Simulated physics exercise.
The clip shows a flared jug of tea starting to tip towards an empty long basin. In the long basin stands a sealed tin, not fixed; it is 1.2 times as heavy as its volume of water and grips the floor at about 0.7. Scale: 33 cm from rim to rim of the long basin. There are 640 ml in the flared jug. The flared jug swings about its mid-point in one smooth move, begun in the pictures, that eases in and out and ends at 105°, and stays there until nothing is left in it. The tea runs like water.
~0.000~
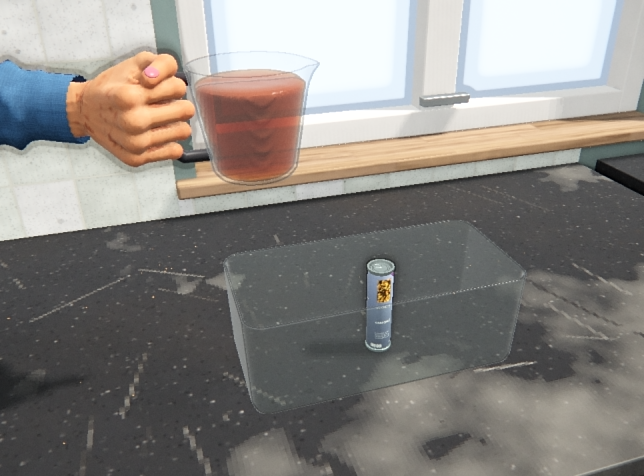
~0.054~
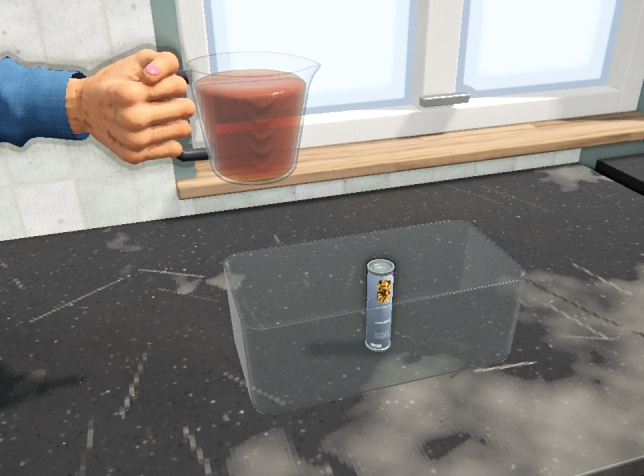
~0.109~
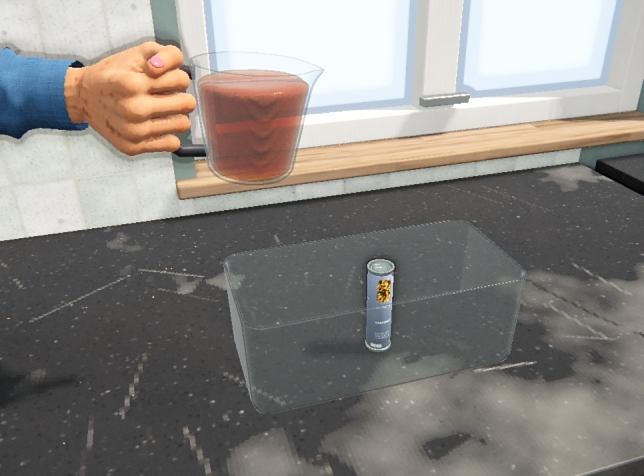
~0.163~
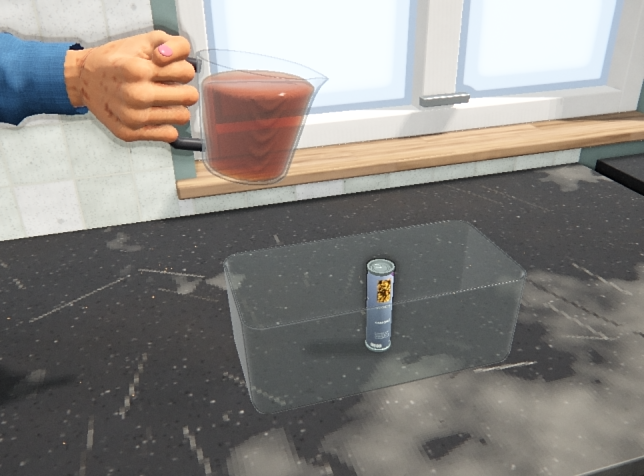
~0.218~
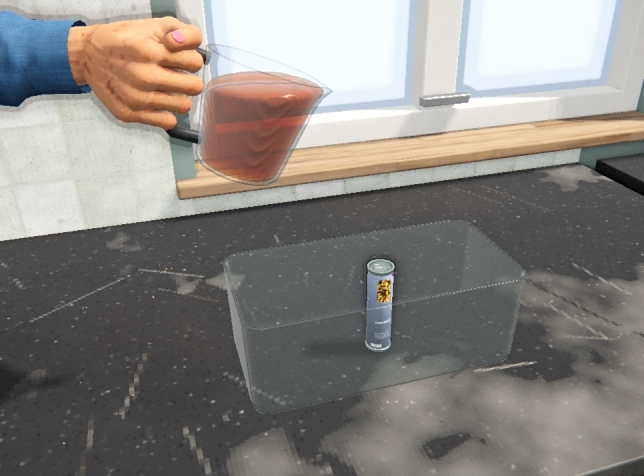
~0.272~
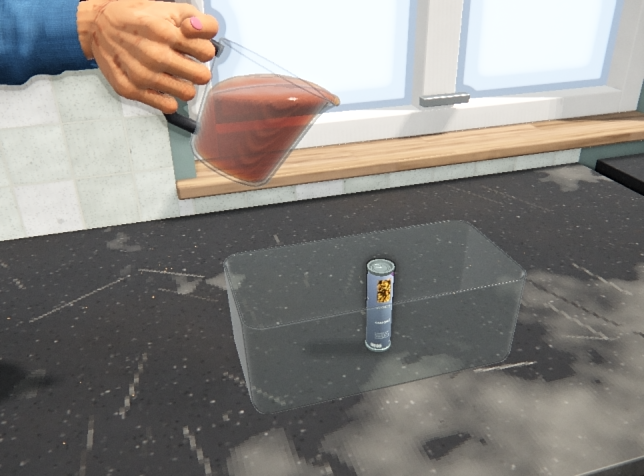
A hand in a blue sleeve, at the upper left, holds a clear flared jug of reddish-brown tea by its handle, nearly still at first, then tilts it smoothly and increasingly to the right, the liquid shifting toward the lip. Below, a transparent long basin stands on a dark, pale-flecked counter, with one slim blue-grey tin inside. The steady, slightly raised view takes in a wooden sill and white-framed window behind.
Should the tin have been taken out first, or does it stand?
The tin topples.
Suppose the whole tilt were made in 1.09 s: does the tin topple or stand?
The tin topples.
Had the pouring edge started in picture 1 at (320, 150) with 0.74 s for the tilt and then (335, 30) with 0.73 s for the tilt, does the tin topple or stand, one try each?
First it stays up; then it remains upright.
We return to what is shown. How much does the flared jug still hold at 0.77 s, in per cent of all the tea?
Some 6 per cent.
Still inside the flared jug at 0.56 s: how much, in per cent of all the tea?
About 46 per cent.
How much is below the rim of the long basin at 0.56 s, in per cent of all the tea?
Near 16 in a hundred.
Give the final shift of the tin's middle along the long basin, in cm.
About 9.0 cm.
By 0.56 s the tilt is 91° and 46 per cent is still to pour; the tin stands where it began.
By 0.77 s the tilt is 105° and 6 per cent is still to pour; the tin stands where it began.
By 1.00 s the tilt is 105° and 0 per cent is still to pour; the tin leans 23°.
By 1.24 s the tilt is 105° and 0 per cent is still to pour; the tin lies on its side.
At rest the tin lies on its side.
